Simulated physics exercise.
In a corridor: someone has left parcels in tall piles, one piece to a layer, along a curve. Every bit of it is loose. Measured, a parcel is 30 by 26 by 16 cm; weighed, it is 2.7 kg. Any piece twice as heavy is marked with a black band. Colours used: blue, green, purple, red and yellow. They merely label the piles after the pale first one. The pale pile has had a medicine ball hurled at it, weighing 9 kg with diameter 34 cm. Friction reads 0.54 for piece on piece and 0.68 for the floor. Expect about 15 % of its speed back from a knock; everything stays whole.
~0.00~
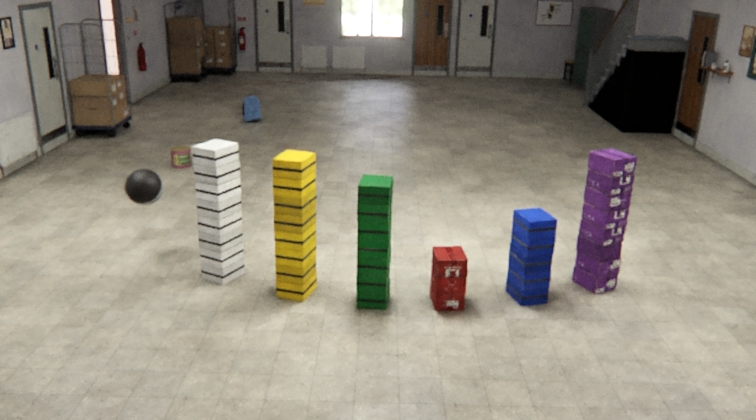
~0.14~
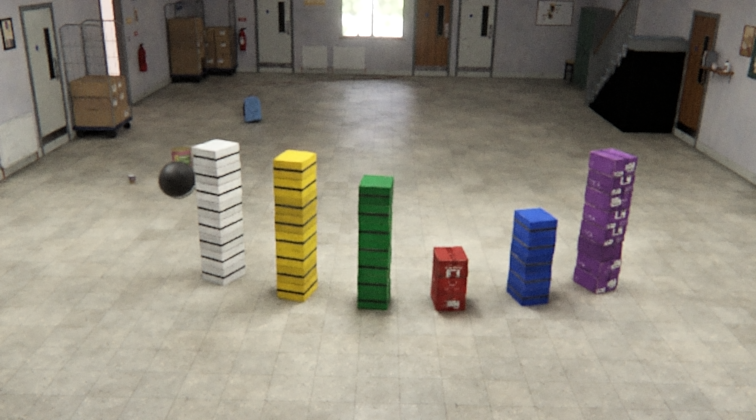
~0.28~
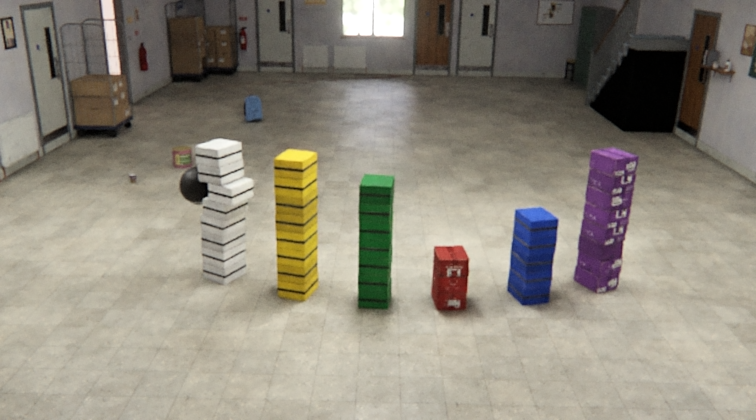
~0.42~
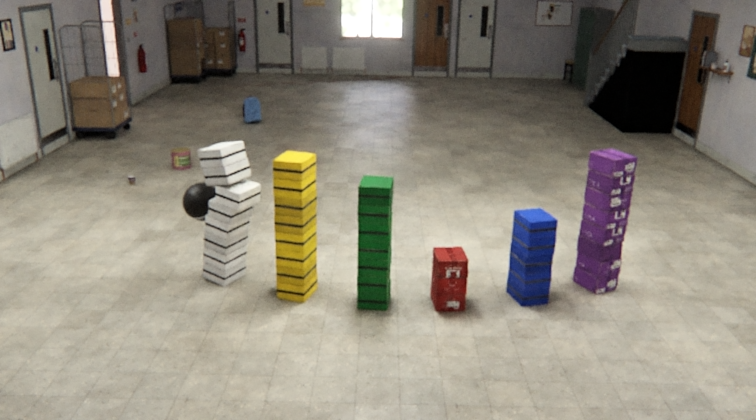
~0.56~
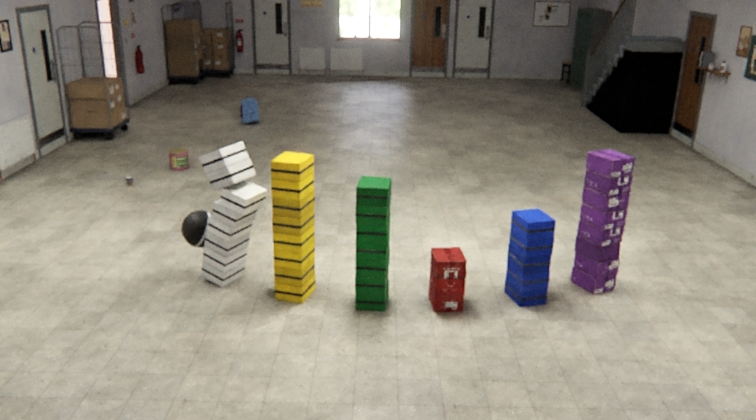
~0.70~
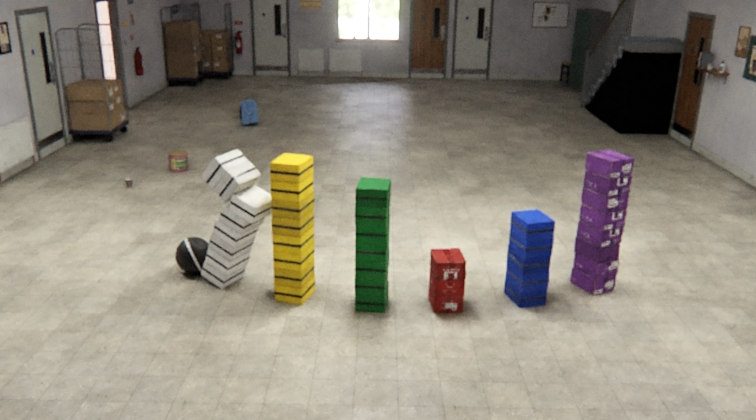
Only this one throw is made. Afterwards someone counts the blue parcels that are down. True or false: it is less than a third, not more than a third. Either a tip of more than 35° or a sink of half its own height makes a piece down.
True.
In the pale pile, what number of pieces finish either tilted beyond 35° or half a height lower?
In total, 7 of the pale pieces.
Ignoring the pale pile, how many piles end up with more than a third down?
3.
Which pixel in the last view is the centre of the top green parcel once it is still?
Roughly (583, 304).
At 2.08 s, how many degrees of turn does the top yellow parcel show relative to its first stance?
It's at some 40 degrees.
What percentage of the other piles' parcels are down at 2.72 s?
55 per cent.
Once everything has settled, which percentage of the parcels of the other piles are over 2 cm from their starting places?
That comes to 65 in a hundred.
By 1.06 s, 8 of the pale pile down; none of the 5 blue parcels down (0 of 31 in all colours); top blue parcel unmoved; top yellow parcel tilted 5°.
By 1.54 s, 8 of the pale pile down; none of the 5 blue parcels down (0 of 31 in all colours); top blue parcel unmoved; top yellow parcel tilted 21°, 50 mm lower.
By 2.08 s, 7 of the pale pile down; none of the 5 blue parcels down (14 of 31 in all colours); top blue parcel unmoved; top green parcel tilted 53°, 24 cm lower.
By 2.72 s, 7 of the pale pile down; none of the 5 blue parcels down (17 of 31 in all colours); top blue parcel moved 55 mm; top green parcel on its side.
When it is over (4.6 s), 7 of the pale pile down; none of the 5 blue parcels down (17 of 31 in all colours); top blue parcel moved 55 mm; top green parcel upside down. That is 0 per cent. In pixels of the last frame, middles, top blue parcel near (538, 224), top green parcel near (583, 304).
